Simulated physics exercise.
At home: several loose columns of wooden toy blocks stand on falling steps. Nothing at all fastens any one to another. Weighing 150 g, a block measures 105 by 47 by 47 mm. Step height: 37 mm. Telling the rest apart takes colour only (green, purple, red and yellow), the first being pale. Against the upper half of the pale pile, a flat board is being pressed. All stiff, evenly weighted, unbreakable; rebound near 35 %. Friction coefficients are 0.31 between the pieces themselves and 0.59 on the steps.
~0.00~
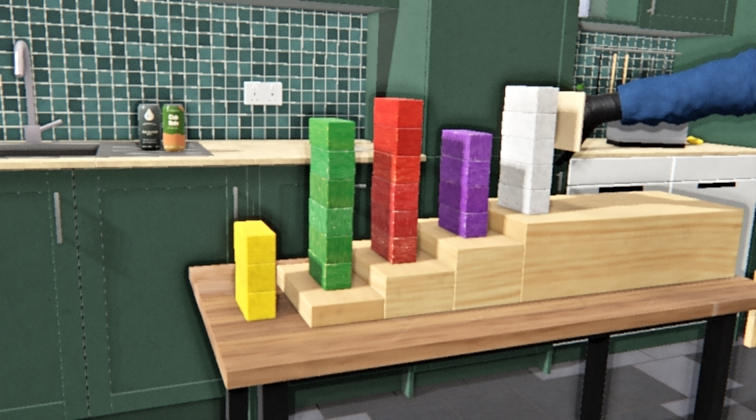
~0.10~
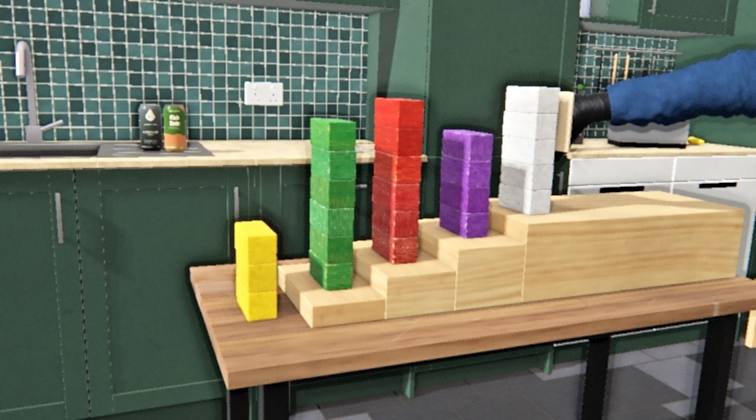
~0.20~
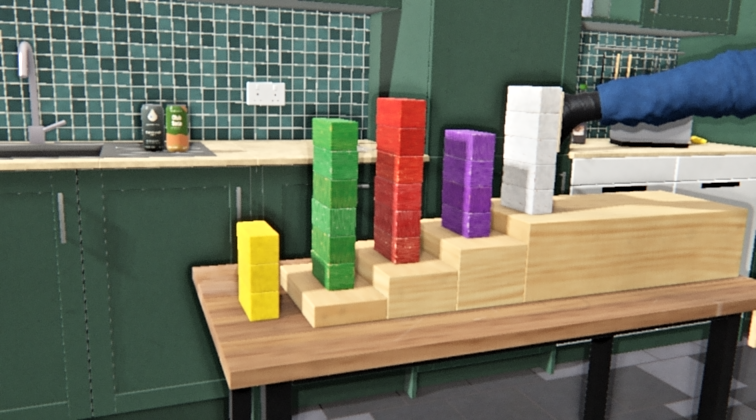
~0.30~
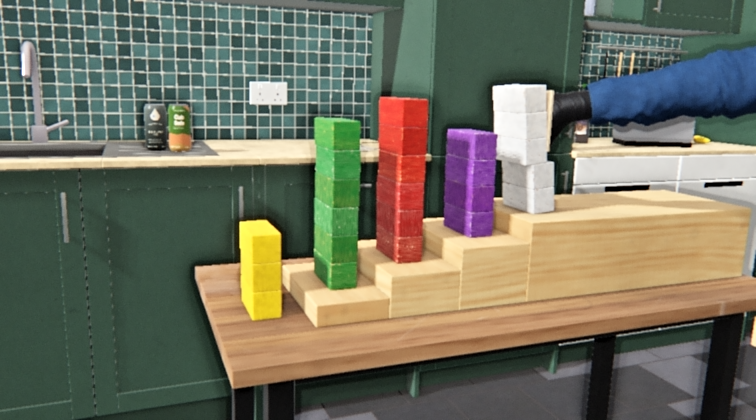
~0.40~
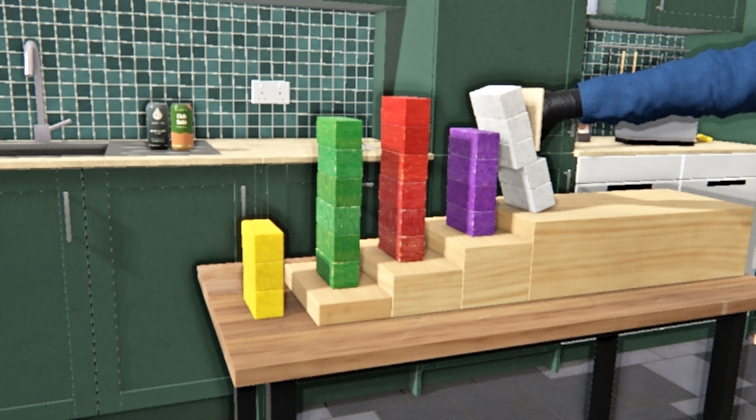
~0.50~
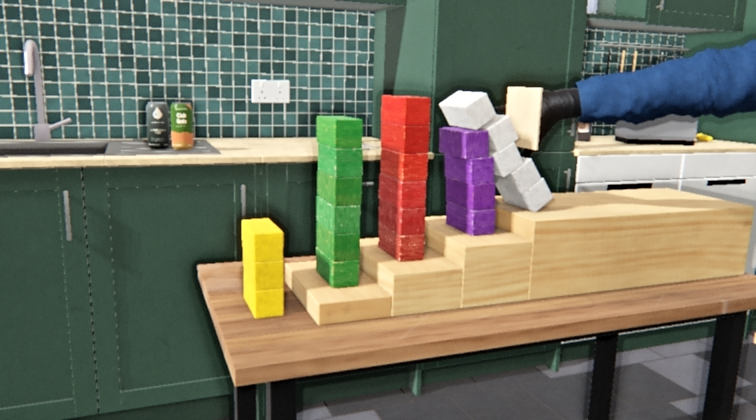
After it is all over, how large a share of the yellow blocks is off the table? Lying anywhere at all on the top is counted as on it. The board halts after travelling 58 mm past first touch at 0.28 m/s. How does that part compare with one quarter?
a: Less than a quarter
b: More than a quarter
b.
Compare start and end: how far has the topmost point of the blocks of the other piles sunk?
19 cm.
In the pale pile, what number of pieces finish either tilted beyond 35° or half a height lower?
Tally of pale pieces: 5.
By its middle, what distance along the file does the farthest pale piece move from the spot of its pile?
I'd say close to 28 cm along.
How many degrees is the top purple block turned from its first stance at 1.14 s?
Angle from initial pose, roughly 80 deg - estimate.
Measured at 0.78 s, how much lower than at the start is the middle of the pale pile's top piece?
The top piece is some 8 centimetres lower than at the start.
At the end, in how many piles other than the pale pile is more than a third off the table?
Tally: 2.
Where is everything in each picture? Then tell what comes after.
In the first frame (we follow the side turned to the camera; the camera pans a little), board (583, 114) 56 mm short; top yellow block (261, 249); top purple block (455, 145); no other piece has moved.
The second frame shows board (572, 114) 28 mm short; top yellow block (262, 250).
The third frame shows board (561, 114) 1 mm in; top yellow block (264, 250).
The fourth frame shows board (551, 113) 28 mm in, top of the pale pile leaning 6°; top yellow block (267, 249); no other piece has moved.
The fifth frame shows board (541, 112) 55 mm in, top of the pale pile leaning 19°; top yellow block (269, 248); no other piece has moved.
The sixth frame shows board (540, 111) 58 mm in, stopped, top of the pale pile leaning 33°; top yellow block (269, 247); top purple block (452, 143) tipped 4°; 3 stirred so far.
Around 0.78 s, 5 of the pale pile down; none of the 3 yellow blocks off the table (0 of 19 in all colours); top yellow block unmoved; top purple block tipped 21°, 40 mm lower.
Around 1.14 s, 5 of the pale pile down; none of the 3 yellow blocks off the table (0 of 19 in all colours); top yellow block tipped 3°; top purple block on its side.
Around 1.62 s, 5 of the pale pile down; 2 of the 3 yellow blocks off the table (6 of 19 in all colours); top yellow block on its side; top green block on its side.
Finally (2.0 s), 5 of the pale pile down; 2 of the 3 yellow blocks off the table (6 of 19 in all colours); top yellow block on its side; top red block upside down. That is 67 per cent.
